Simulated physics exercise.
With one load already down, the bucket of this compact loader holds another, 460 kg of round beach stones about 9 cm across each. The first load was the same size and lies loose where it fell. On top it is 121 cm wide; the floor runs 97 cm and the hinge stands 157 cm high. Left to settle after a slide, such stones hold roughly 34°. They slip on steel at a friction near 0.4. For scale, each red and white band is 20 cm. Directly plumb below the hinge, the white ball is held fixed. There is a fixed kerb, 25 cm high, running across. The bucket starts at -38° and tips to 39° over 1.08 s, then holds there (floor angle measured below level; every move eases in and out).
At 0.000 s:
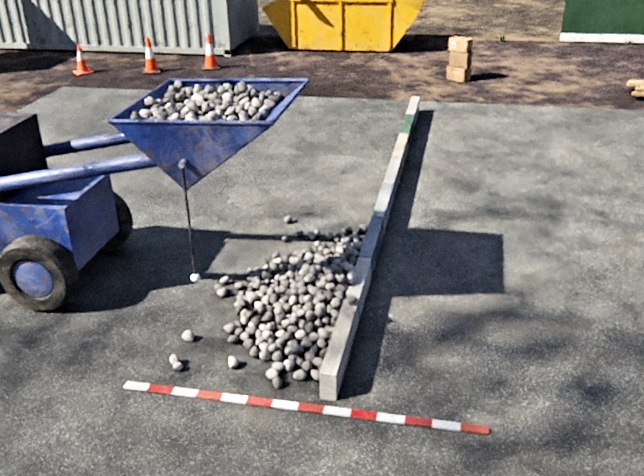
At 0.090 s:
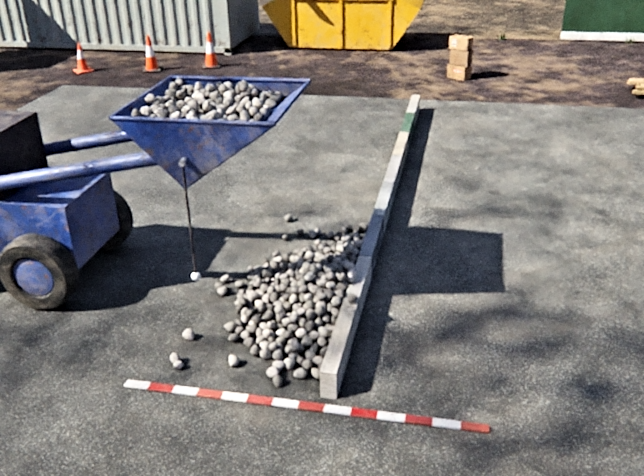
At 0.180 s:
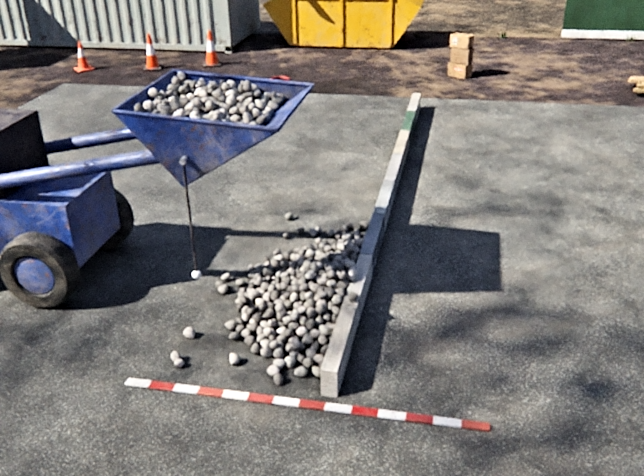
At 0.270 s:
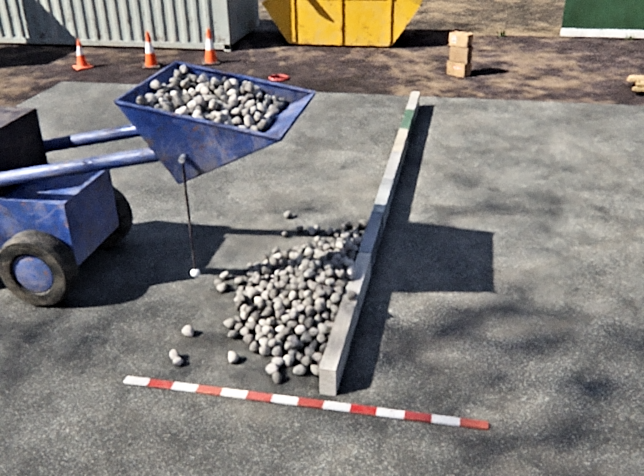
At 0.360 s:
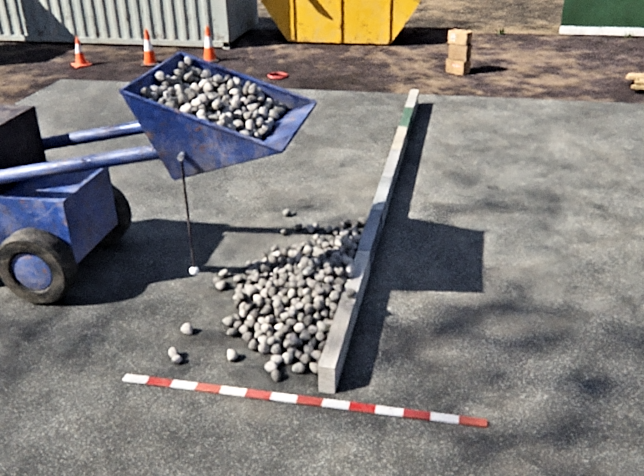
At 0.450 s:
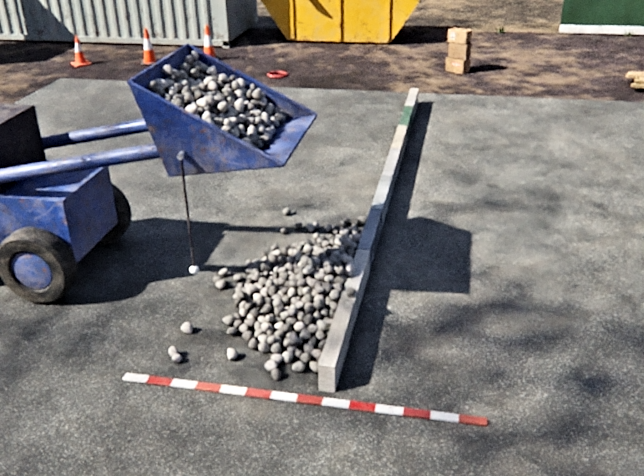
The blue loader bucket full of grey stones tilts gradually down to the right.
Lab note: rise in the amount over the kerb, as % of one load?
Approximately 29 %.
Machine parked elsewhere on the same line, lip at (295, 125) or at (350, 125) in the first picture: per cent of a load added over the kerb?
First some 55, then 100 per cent.
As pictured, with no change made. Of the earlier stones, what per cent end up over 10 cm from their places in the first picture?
Near 20 per cent, I reckon.
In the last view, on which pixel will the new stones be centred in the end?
They settle centred around (331, 276).
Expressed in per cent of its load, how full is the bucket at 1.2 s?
It holds some 60 percent.
After 0.8 s the floor is at 27°; in per cent of one load, 100 in the bucket, 100 on this side of the kerb; the foremost stones are at (346, 283).
After 1.2 s the floor is at 39°; in per cent of one load, 61 in the bucket, 139 on this side of the kerb; the foremost stones are at (346, 283).
After 1.5 s the floor is at 39°; in per cent of one load, 10 in the bucket, 182 on this side of the kerb, 8 over the kerb; the foremost stones are at (397, 278).
After 4.3 s the floor is at 39°; in per cent of one load, 0 in the bucket, 171 on this side of the kerb, 29 over the kerb; the foremost stones are at (571, 313). Net gain over the kerb, 29.
